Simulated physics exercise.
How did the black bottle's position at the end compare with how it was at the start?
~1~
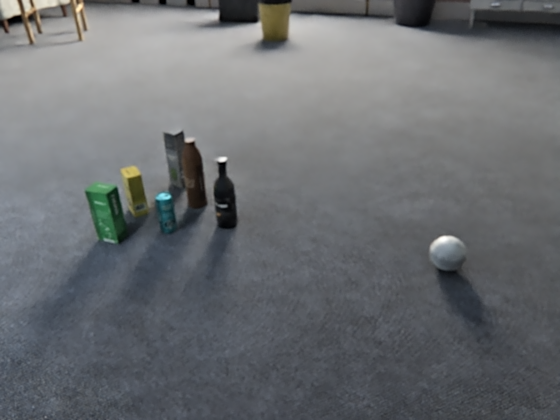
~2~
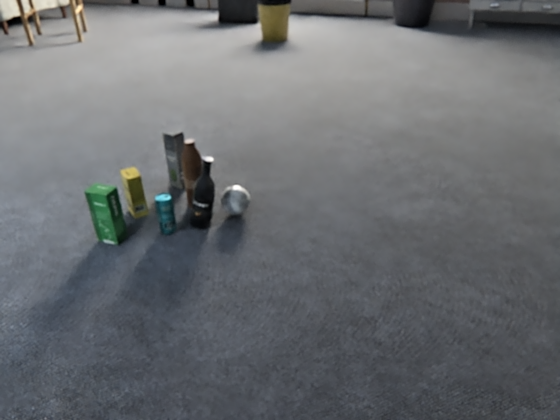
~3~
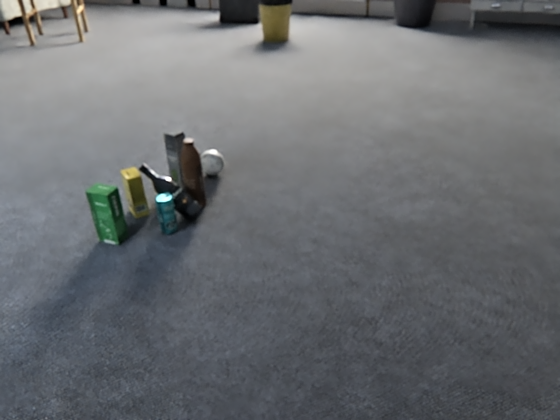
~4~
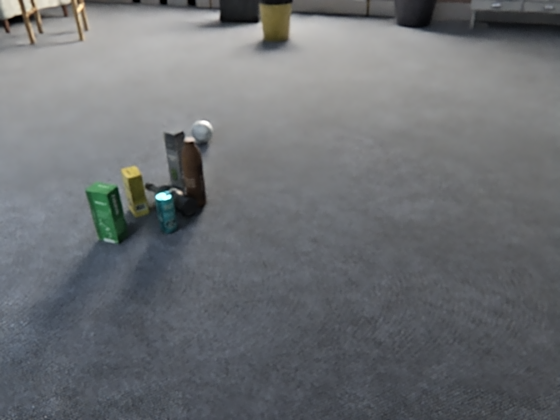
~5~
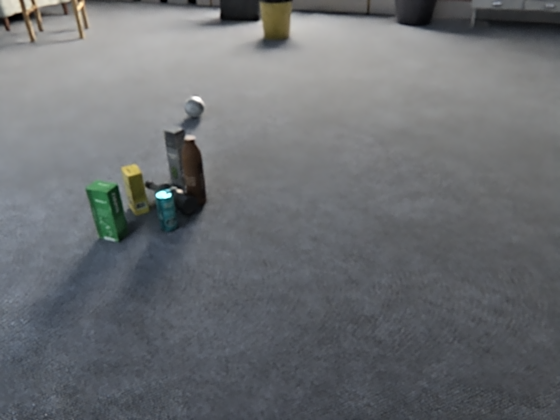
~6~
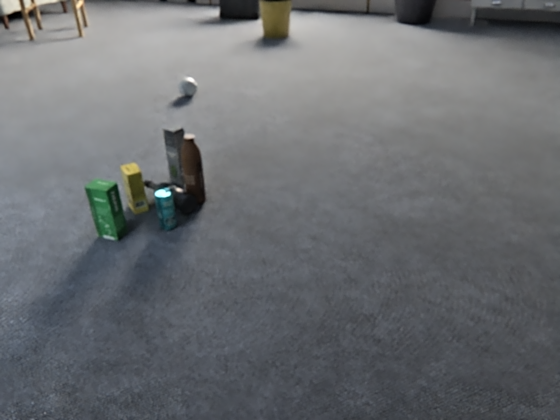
At the start the black bottle stood upright at the right of the group, but by the end it was lying on its side among the other things.
